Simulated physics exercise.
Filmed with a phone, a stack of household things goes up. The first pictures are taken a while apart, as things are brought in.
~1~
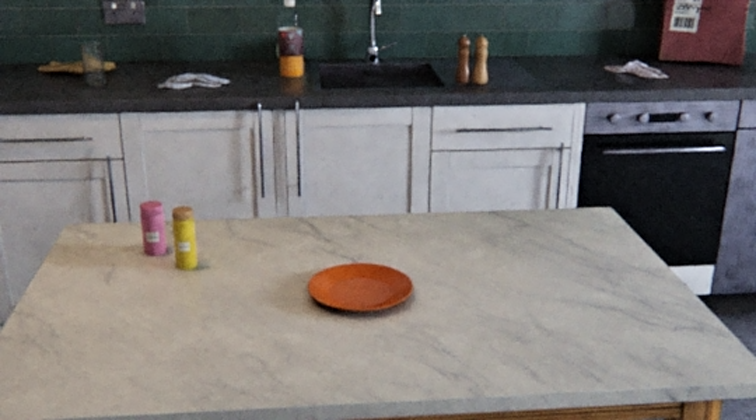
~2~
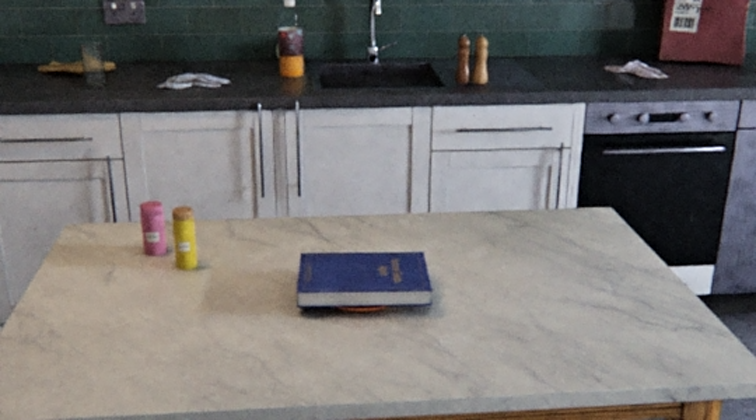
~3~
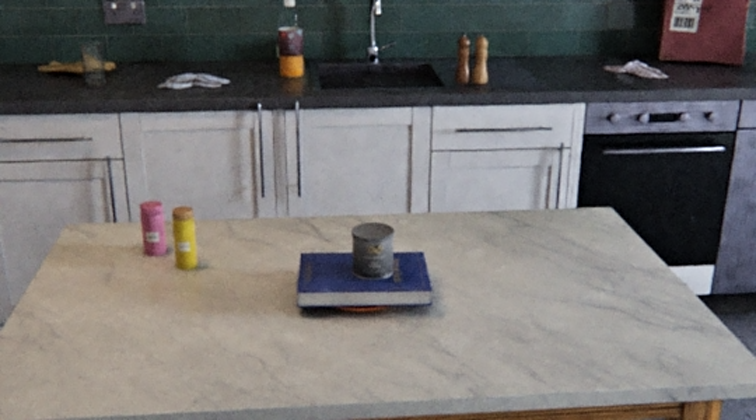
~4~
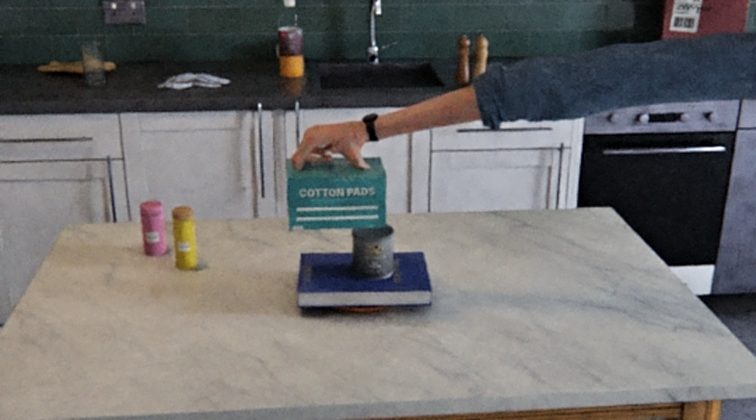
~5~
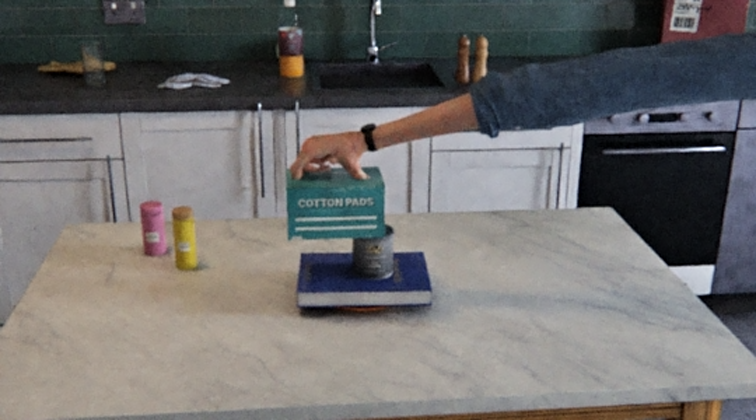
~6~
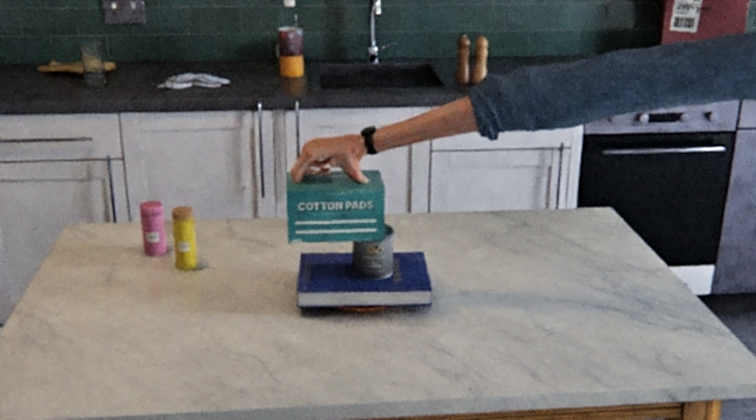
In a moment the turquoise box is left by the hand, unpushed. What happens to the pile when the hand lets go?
The pile tips over.
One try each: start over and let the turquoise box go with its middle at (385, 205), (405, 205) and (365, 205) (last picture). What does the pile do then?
For the first case the pile survives; for the second, it falls over; for the third, it survives.
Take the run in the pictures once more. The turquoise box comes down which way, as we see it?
Off leftwards in the picture.
Then, 0.30 s after the last picture, turquoise box now fallen.
Then, 0.70 s after the last picture, things are still on the move.
Then, 0.90 s after the last picture, as before.
At rest, fallen, turquoise box; the other 5 in place. Seen from the same camera at the end, turquoise box near (185, 282). The pile comes apart.
